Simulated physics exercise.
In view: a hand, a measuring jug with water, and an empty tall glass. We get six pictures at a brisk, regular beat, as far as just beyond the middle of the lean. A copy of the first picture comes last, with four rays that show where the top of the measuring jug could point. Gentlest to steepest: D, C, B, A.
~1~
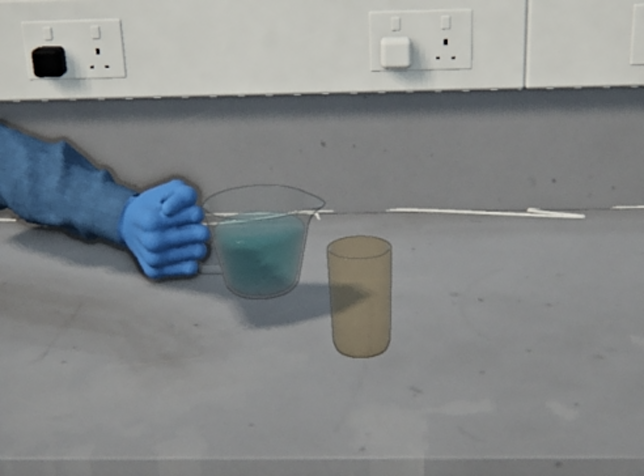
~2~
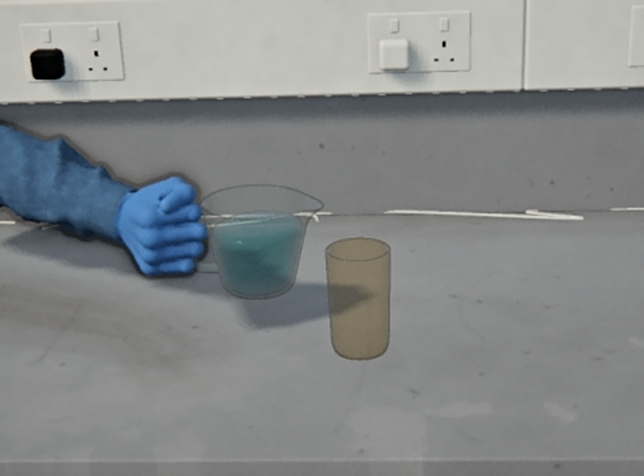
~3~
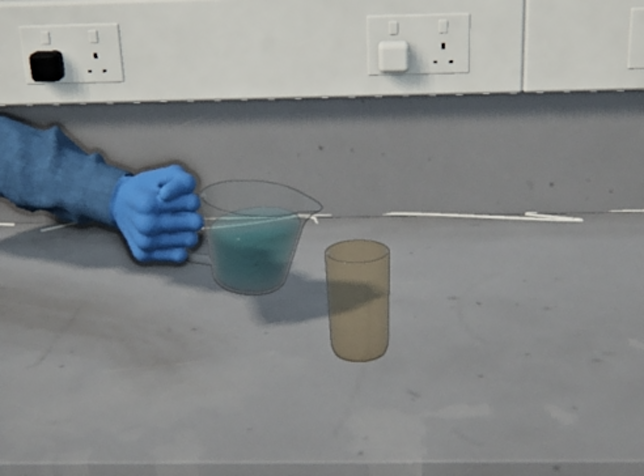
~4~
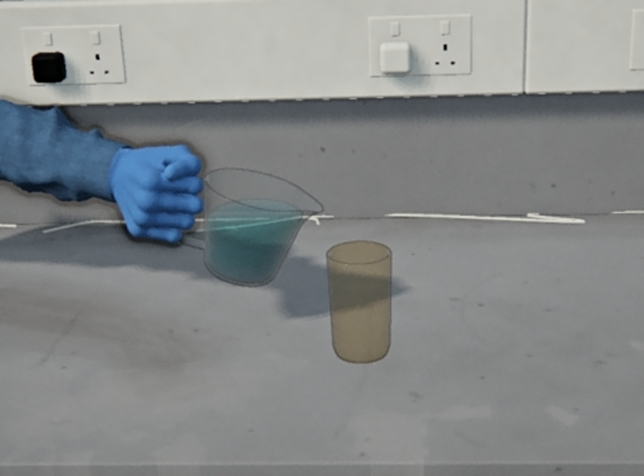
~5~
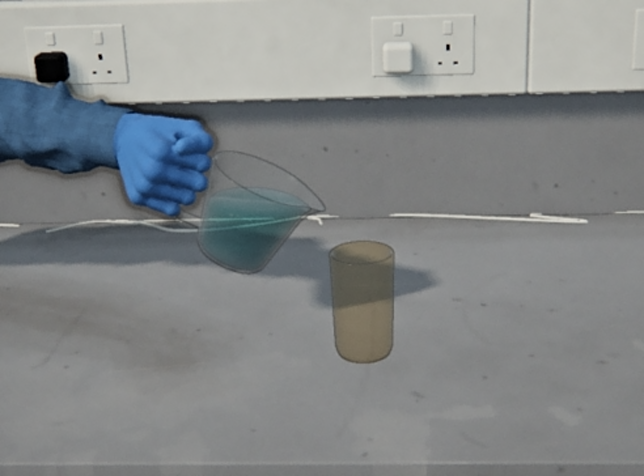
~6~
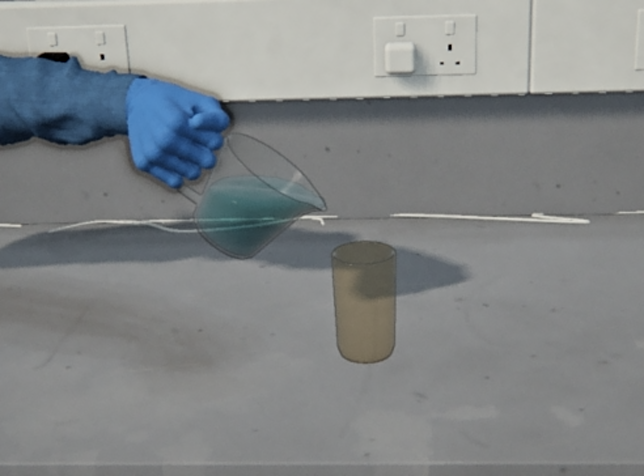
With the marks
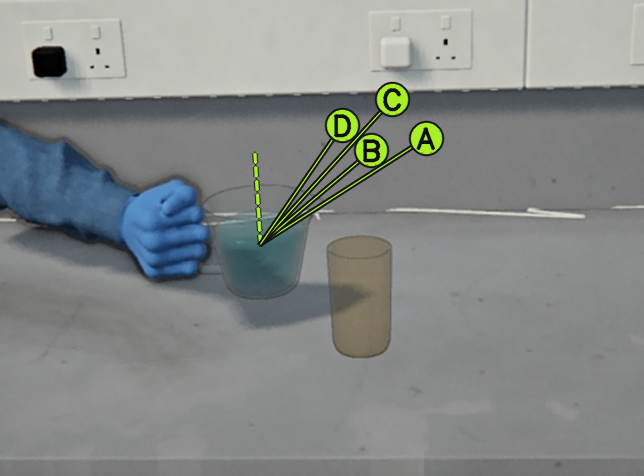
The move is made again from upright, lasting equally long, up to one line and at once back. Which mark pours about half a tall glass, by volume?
I would pick tilt B.
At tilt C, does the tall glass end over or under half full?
Under half.
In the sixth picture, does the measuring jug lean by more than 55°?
No.
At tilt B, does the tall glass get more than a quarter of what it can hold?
Yes.
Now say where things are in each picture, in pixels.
Upright, lip at (324, 204); rim of the tall glass round (359, 247); nothing has left yet, in the first picture.
Upright, lip at (322, 206); nothing has left yet, in the second picture.
Tipped about 8°, lip at (321, 208); nothing has left yet, in the third picture.
Tipped about 16°, lip at (322, 209); nothing has left yet, in the fourth picture.
Tipped about 27°, lip at (324, 208); nothing has left yet, in the fifth picture.
Tipped about 38°, lip at (326, 208); nothing has left yet, in the sixth picture.
On the marked copy, A at (411, 147); B at (358, 161); C at (380, 112); D at (332, 139).
Choosing A, the tall glass ends with about 66 % of what it can hold.
Choosing B, the tall glass ends with about 47 % of what it can hold.
Choosing C, the tall glass ends with about 29 % of what it can hold.
Choosing D, the tall glass ends with about 15 % of what it can hold.
